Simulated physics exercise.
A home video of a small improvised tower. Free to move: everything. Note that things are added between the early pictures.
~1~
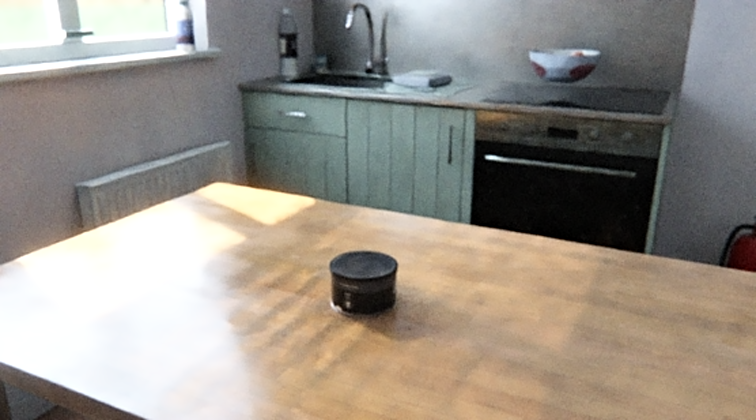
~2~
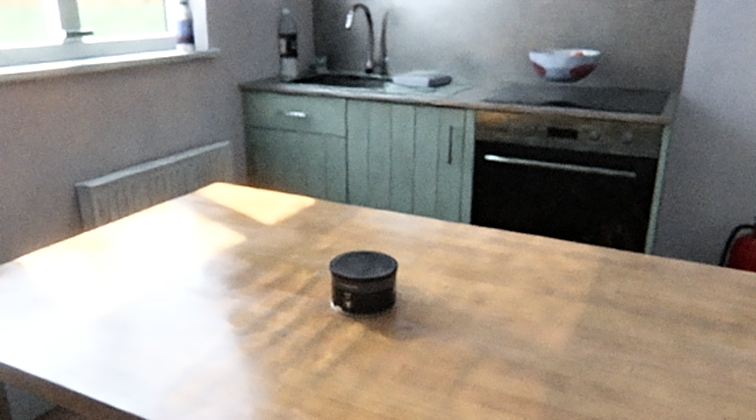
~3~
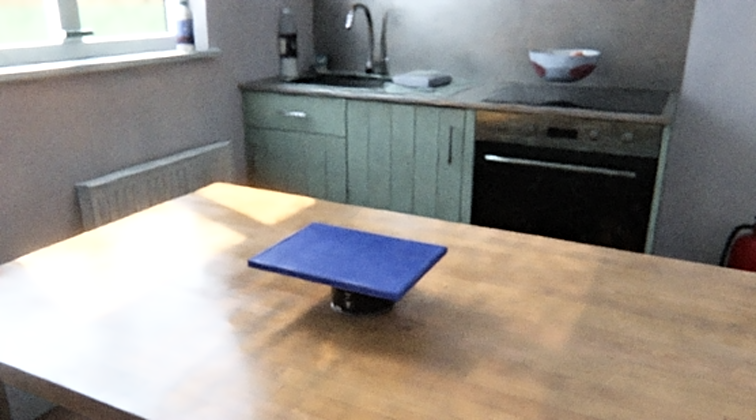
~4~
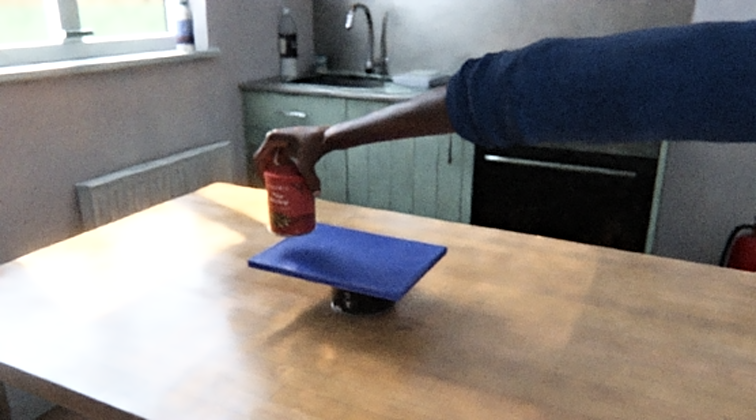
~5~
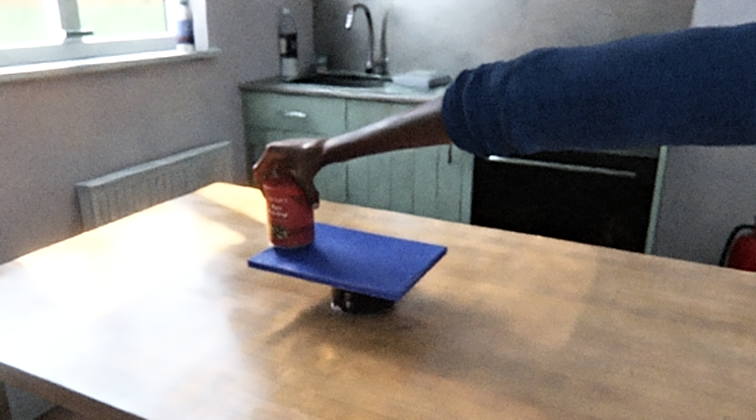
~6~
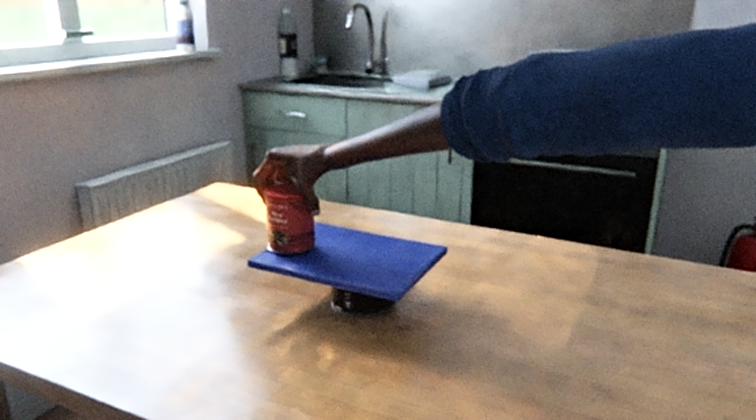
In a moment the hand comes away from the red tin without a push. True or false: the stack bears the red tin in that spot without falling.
False.
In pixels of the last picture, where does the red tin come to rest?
Around (188, 273).
Then, 0.30 s on from there, red tin now fallen; blue lid turned 44° from how it was put.
Then, 0.50 s on from there, blue lid turned 24° from how it was put.
Then, 1.30 s on from there, blue lid turned 25° from how it was put.
In the end, fallen, red tin; moved from the start, blue lid; black tub unmoved. At the end, from the last picture's camera, red tin near (188, 273). The stack gives way.
